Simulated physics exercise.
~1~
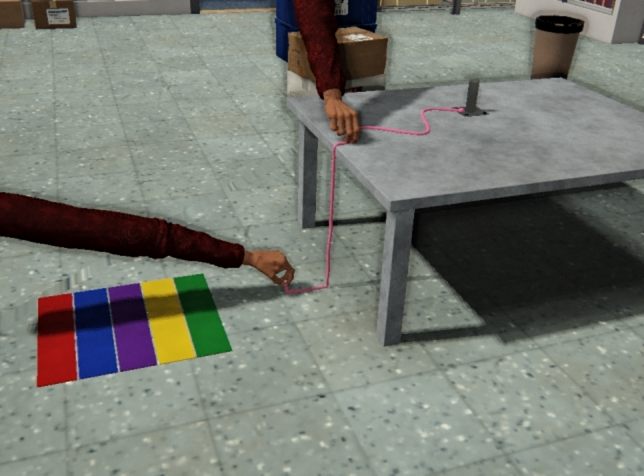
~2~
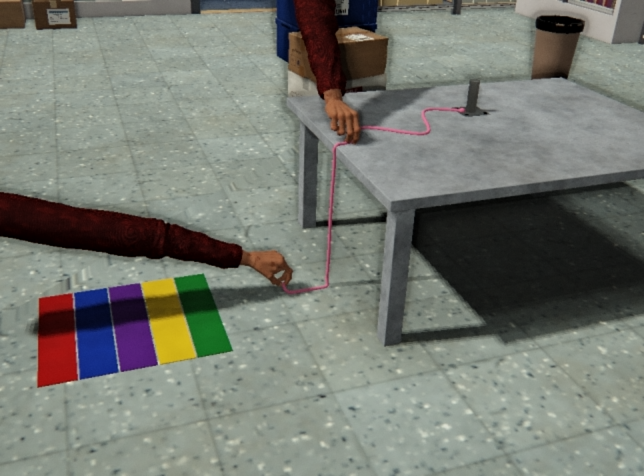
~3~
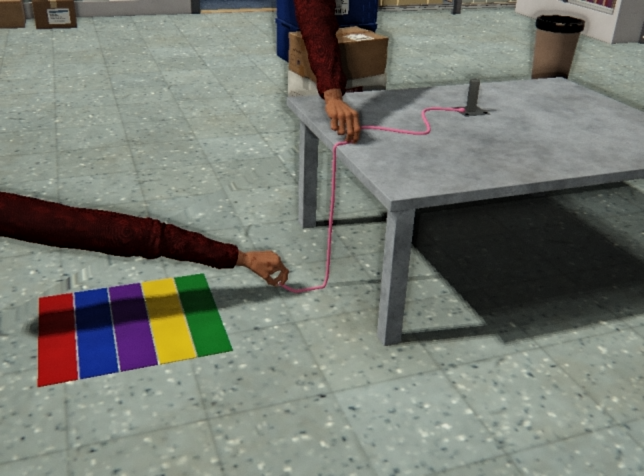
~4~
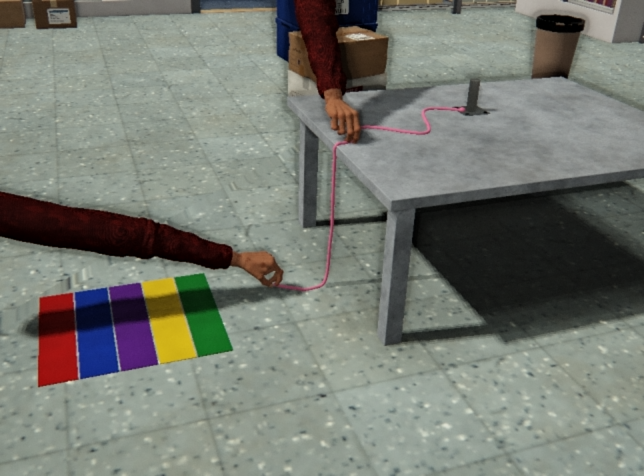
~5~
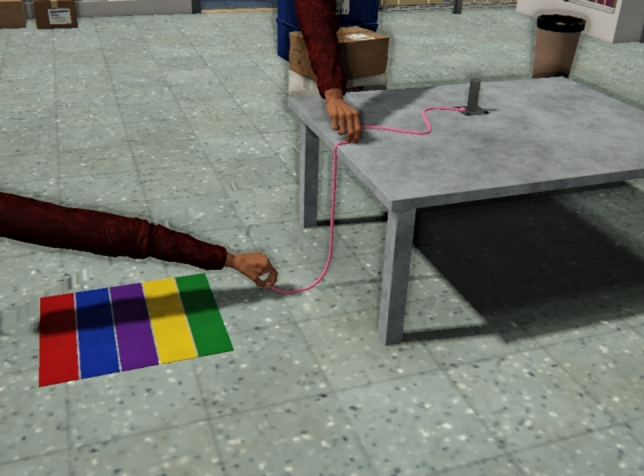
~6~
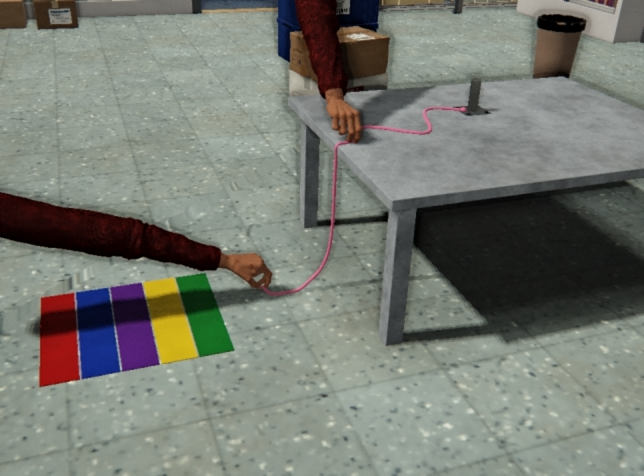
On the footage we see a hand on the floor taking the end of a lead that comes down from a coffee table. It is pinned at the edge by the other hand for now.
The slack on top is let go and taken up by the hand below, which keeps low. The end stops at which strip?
At the blue strip.
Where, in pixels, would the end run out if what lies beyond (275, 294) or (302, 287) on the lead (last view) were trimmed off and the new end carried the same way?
(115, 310) and (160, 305).
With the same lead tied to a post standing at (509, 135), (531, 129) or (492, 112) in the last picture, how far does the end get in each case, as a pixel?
Around (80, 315), then (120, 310), then (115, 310).
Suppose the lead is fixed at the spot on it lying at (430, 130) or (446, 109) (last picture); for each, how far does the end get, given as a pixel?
In order: Close to (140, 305) and close to (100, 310).
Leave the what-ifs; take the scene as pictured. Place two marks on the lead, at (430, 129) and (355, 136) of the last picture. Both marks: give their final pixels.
They finish at (390, 127) and (300, 162) respectively.
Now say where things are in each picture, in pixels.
End (285, 283); green (210, 338); yellow (173, 344); purple (136, 351); blue (97, 358); red (57, 365), in the first frame.
End (283, 283); lead through (433, 109) (429, 130) (371, 128) (339, 146) (331, 215) (327, 274), in the second frame.
End (279, 283), in the third frame.
End (274, 284); lead through (433, 109) (429, 129) (372, 127) (339, 145) (333, 214) (327, 274), in the fourth frame.
End (268, 285), in the fifth frame.
End (263, 286); lead through (435, 109) (430, 129) (373, 127) (340, 145) (333, 214) (317, 274), in the sixth frame.
A little later, end near (156, 303); over yellow.
Next, end near (115, 310); over purple.
When it is tight, end near (90, 314); over blue. The end stops over the blue strip.
